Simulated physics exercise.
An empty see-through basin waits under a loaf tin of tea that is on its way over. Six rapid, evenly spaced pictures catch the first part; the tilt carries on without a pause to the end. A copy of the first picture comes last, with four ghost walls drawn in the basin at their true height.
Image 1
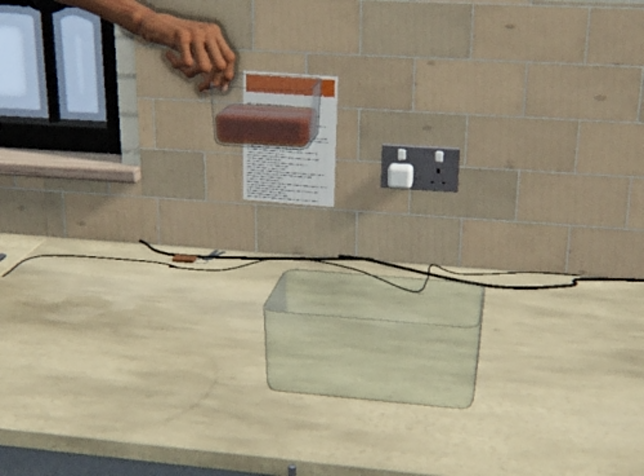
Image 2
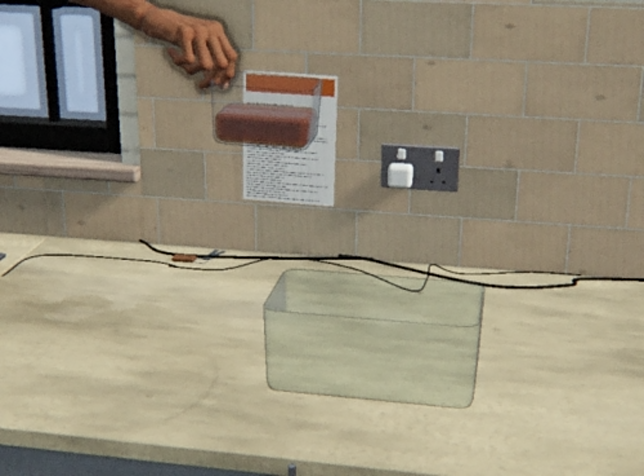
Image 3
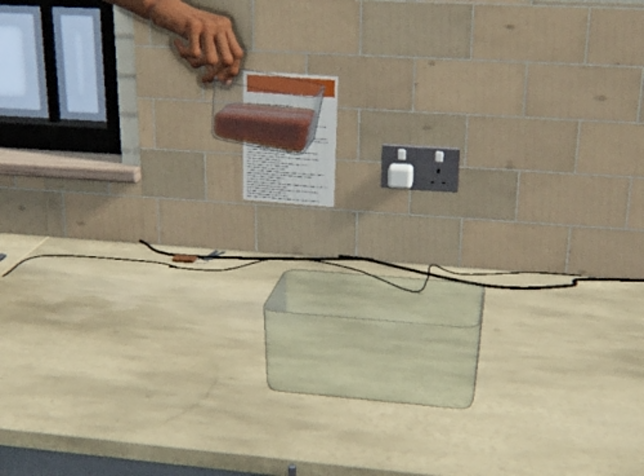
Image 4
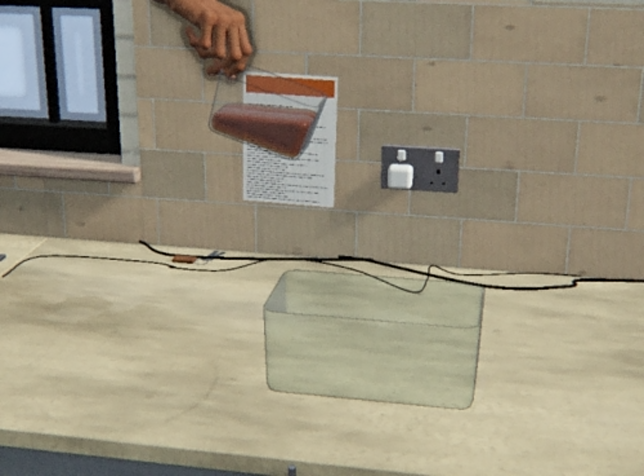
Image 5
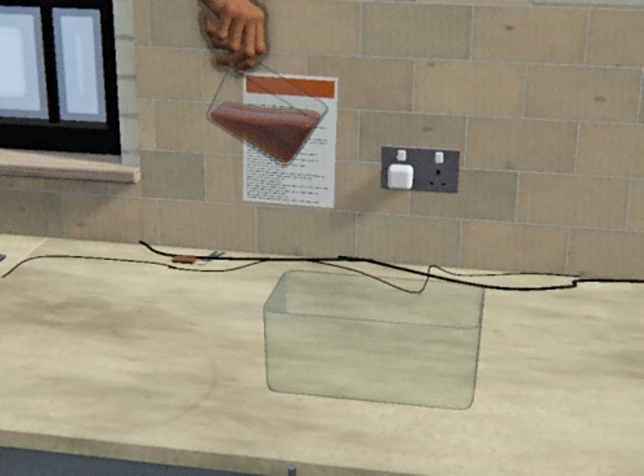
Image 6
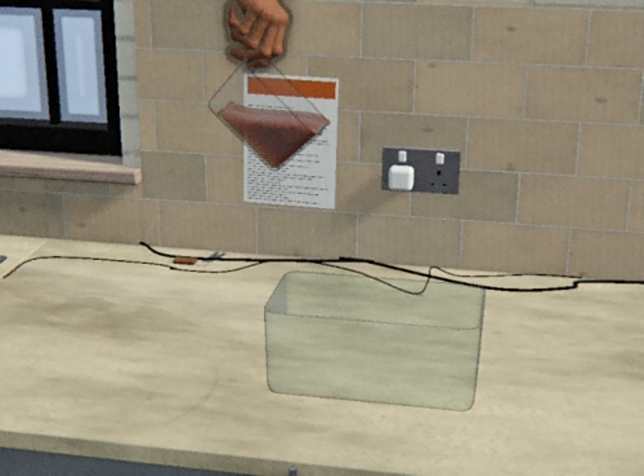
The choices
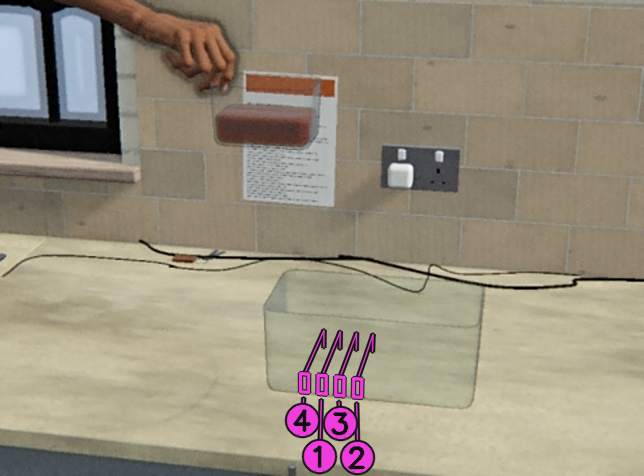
A hand tilted a clear container of reddish-brown liquid steadily down to the right, high above an empty see-through basin on the counter, until the liquid reached the lip and just began to come over.
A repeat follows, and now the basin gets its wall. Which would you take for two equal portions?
Place 2.
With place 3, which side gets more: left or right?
The right side.
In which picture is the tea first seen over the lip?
In picture 6.
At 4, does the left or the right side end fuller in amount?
The right side.
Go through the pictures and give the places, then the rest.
The first picture shows upright, lip at (315, 83); basin from (267, 387) to (473, 407); nothing has left yet.
The second picture shows tipped about 2°, lip at (316, 85); nothing has left yet.
The third picture shows tipped about 8°, lip at (319, 91); nothing has left yet.
The fourth picture shows tipped about 17°, lip at (322, 100); nothing has left yet.
The fifth picture shows tipped about 30°, lip at (323, 113); nothing has left yet.
The sixth picture shows tipped about 44°, lip at (322, 128); tea is over the lip, down to (322, 128).
On the marked copy, 1 at (321, 399); 2 at (356, 403); 3 at (338, 401); 4 at (303, 398).
Choosing 1, about 10 % ends left of the wall and 87 % right of it; 3 % is lost outside.
Choosing 2, about 49 % ends left of the wall and 48 % right of it; 3 % is lost outside.
Choosing 3, about 31 % ends left of the wall and 66 % right of it; 3 % is lost outside.
Choosing 4, about 10 % ends left of the wall and 87 % right of it; 3 % is lost outside.
